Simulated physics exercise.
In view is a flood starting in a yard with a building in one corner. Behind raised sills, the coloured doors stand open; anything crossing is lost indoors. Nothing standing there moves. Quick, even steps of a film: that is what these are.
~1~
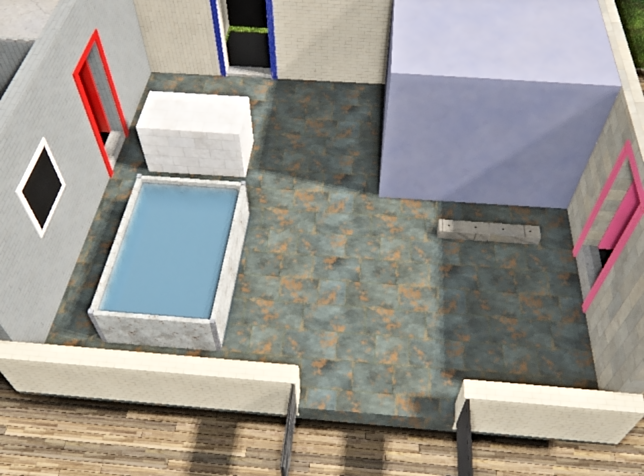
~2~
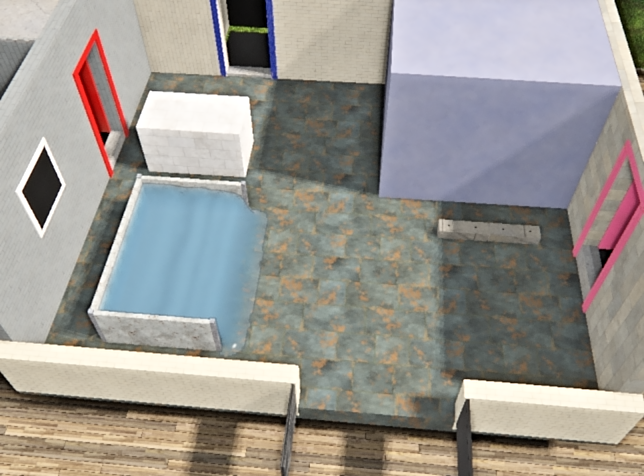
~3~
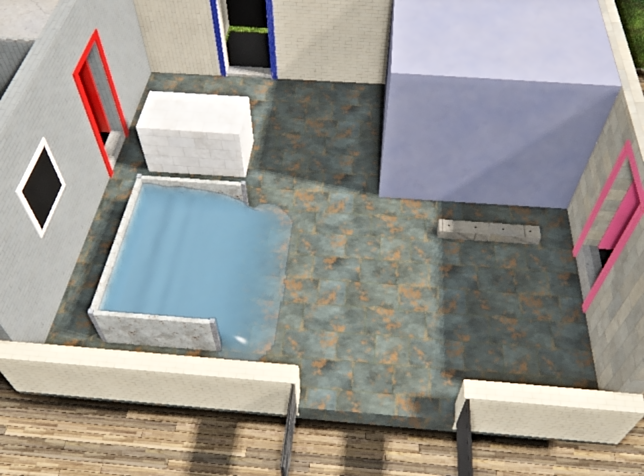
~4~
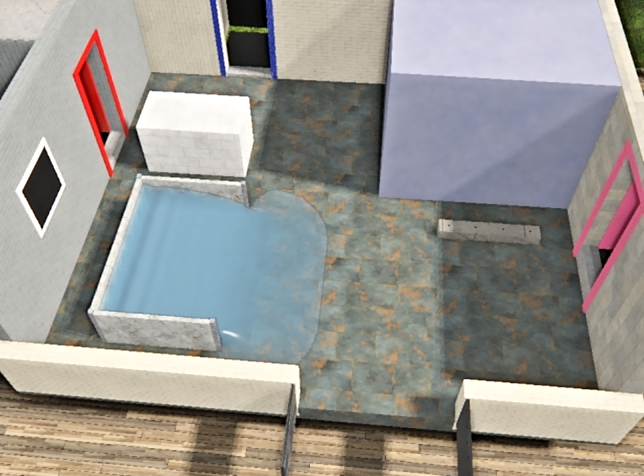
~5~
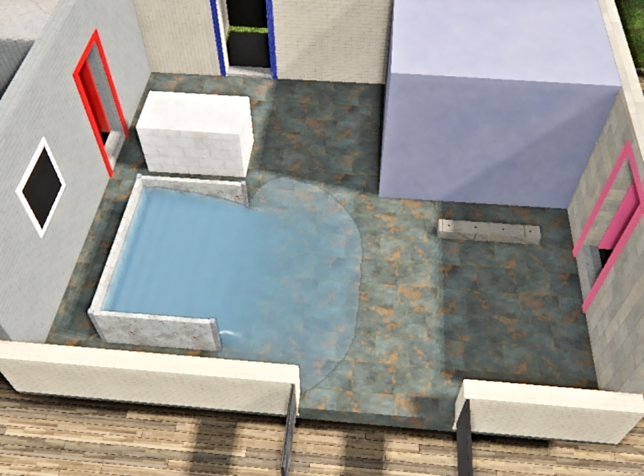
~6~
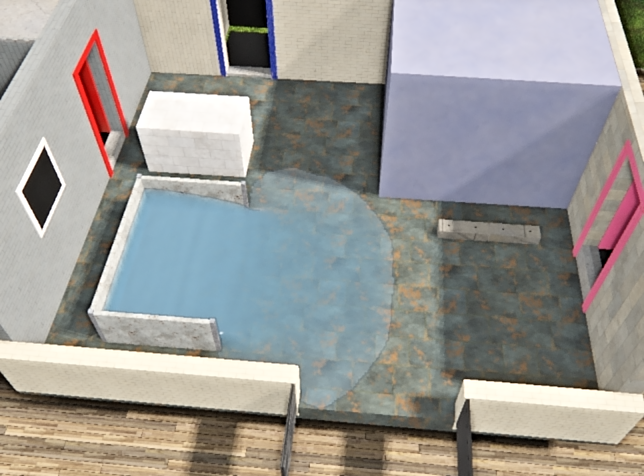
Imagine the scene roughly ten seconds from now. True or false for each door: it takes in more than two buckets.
For the blue door, false; for the red door, false; for the pink door, false.
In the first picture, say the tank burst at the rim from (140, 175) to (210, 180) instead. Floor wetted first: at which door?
My answer: The red-painted one.
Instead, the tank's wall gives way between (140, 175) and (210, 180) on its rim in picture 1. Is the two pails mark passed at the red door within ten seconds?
Red: Exceeds it.
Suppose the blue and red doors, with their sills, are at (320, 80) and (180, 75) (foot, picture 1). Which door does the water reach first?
Result: The pink-painted one.
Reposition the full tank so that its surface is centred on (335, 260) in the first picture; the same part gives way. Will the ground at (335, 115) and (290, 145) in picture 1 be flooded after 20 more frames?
In turn: Free of water, no water.
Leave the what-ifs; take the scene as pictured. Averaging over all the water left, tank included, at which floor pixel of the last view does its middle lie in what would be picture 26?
Roughly (411, 276).
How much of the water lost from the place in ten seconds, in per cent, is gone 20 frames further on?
Near 35 in a hundred.
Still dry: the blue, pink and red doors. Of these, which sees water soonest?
It's the pink door.
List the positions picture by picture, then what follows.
The first frame shows still water in the tank at (174, 247).
In the second frame, water pours out at (231, 267) and has run to (252, 211).
In the third frame, water pours out at (231, 269) and has run to (278, 210).
In the fourth frame, water pours out at (231, 270) and has run to (297, 201).
In the fifth frame, the front is at (320, 194), out from the gap at (231, 271).
In the sixth frame, the front is at (385, 237), out from the gap at (231, 271).
A moment on, water covers 45 % of the floor; the blue door not reached, the red door not reached, the pink door not reached.
Next, water covers 55 % of the floor; the blue door not reached, the red door not reached, the pink door wet at the sill, nothing in.
Then, water covers 65 % of the floor; the blue door not reached, the red door not reached, the pink door wet at the sill, nothing in.
Later, water covers 75 % of the floor; the blue door wet at the sill, nothing in, the red door not reached, the pink door wet at the sill, nothing in.
In the end, water covers 90 % of the floor; the blue door under two buckets in, the red door wet at the sill, nothing in, the pink door wet at the sill, nothing in.
